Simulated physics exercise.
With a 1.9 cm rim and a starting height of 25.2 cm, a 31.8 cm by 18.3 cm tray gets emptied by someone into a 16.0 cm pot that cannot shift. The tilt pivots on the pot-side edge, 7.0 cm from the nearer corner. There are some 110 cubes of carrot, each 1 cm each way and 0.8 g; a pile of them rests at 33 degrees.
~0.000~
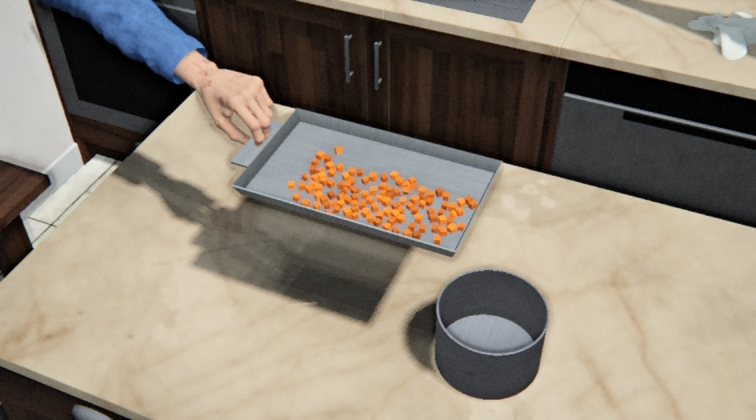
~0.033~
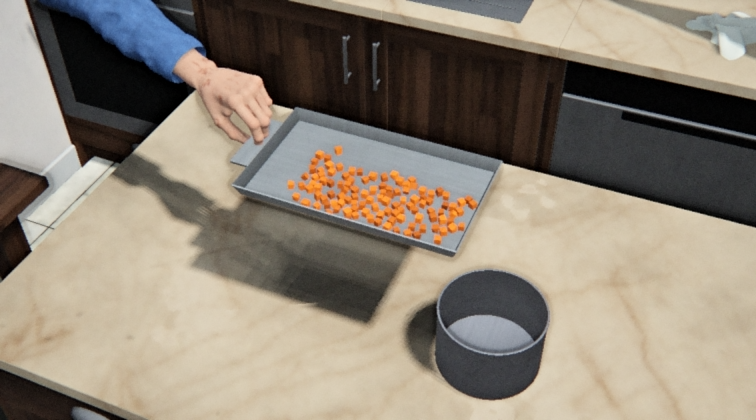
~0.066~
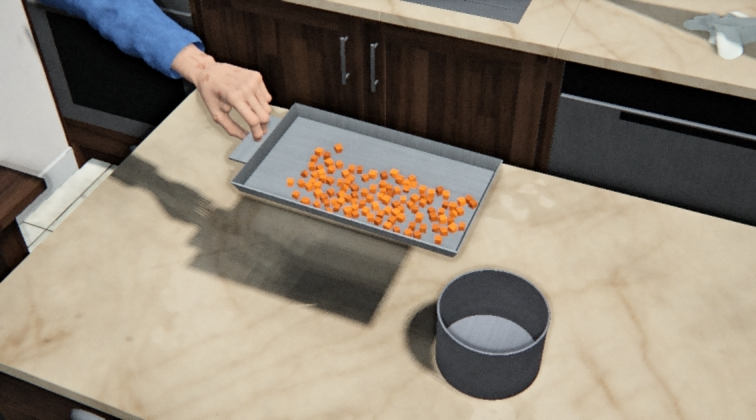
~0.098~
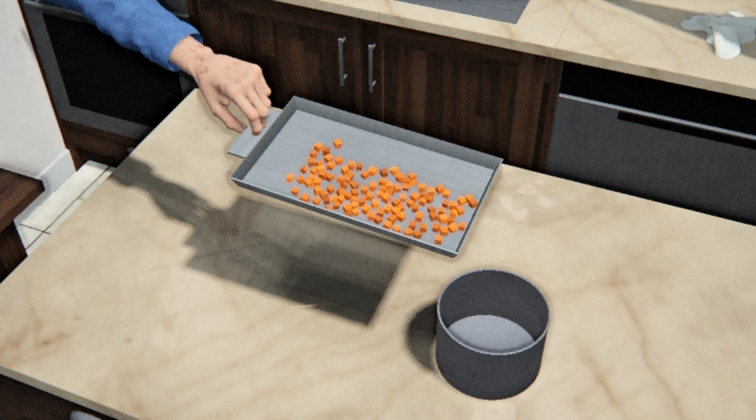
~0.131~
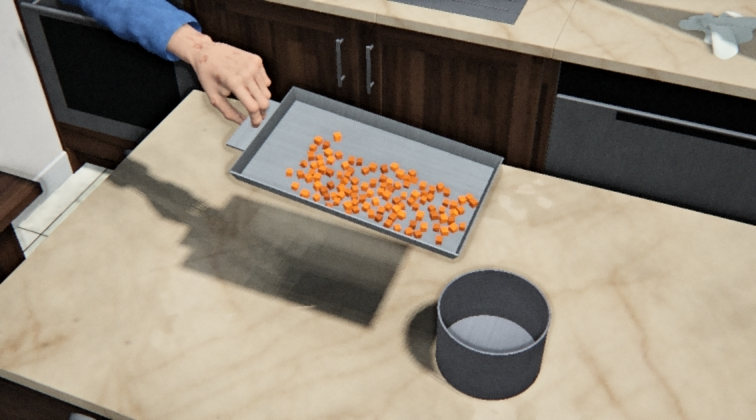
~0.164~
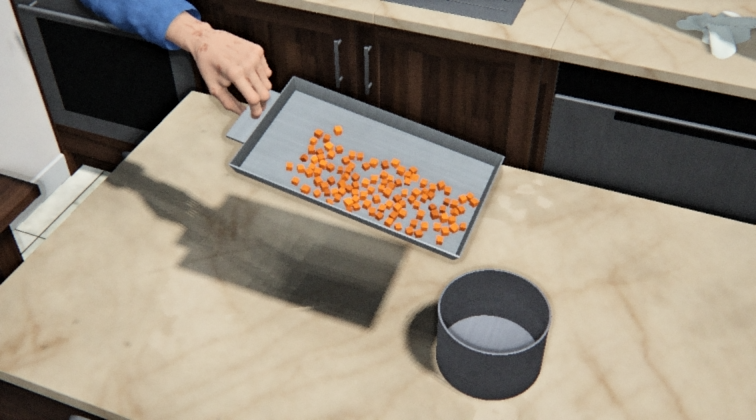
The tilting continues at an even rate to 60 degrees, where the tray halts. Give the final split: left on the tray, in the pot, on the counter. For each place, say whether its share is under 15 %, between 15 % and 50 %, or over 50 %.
Left on the tray: A middling fraction, pot: A middling fraction, counter: A middling fraction.
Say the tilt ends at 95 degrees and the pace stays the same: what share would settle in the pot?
Estimated share: About 70 %.
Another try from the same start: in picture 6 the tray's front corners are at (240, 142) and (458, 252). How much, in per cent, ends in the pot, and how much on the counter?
Pot 35; counter 30.
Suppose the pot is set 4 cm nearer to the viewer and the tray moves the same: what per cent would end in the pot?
Result after the change: About 60 in a hundred.
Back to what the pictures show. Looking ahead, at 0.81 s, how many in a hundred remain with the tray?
Of the load, some 60 percent.
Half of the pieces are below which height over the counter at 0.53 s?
The halfway mark is near 32 cm.
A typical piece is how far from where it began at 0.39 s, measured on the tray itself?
Displacement on the tray: Roughly 0 cm.
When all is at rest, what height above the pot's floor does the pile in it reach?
Measured height: Approx. 1.5 cm.
Then, at 0.39 s, tilt 37 degrees; the tray holds 100 %, the pot 0 %.
After 0.53 s, tilt 52 degrees; the tray holds 100 %, the pot 0 %.
Then, at 0.81 s, tilt 60 degrees; the tray holds 60 %, the pot 5 %.
By 2.2 s all is still; tray 30 %, pot 40 %, counter 30 %.
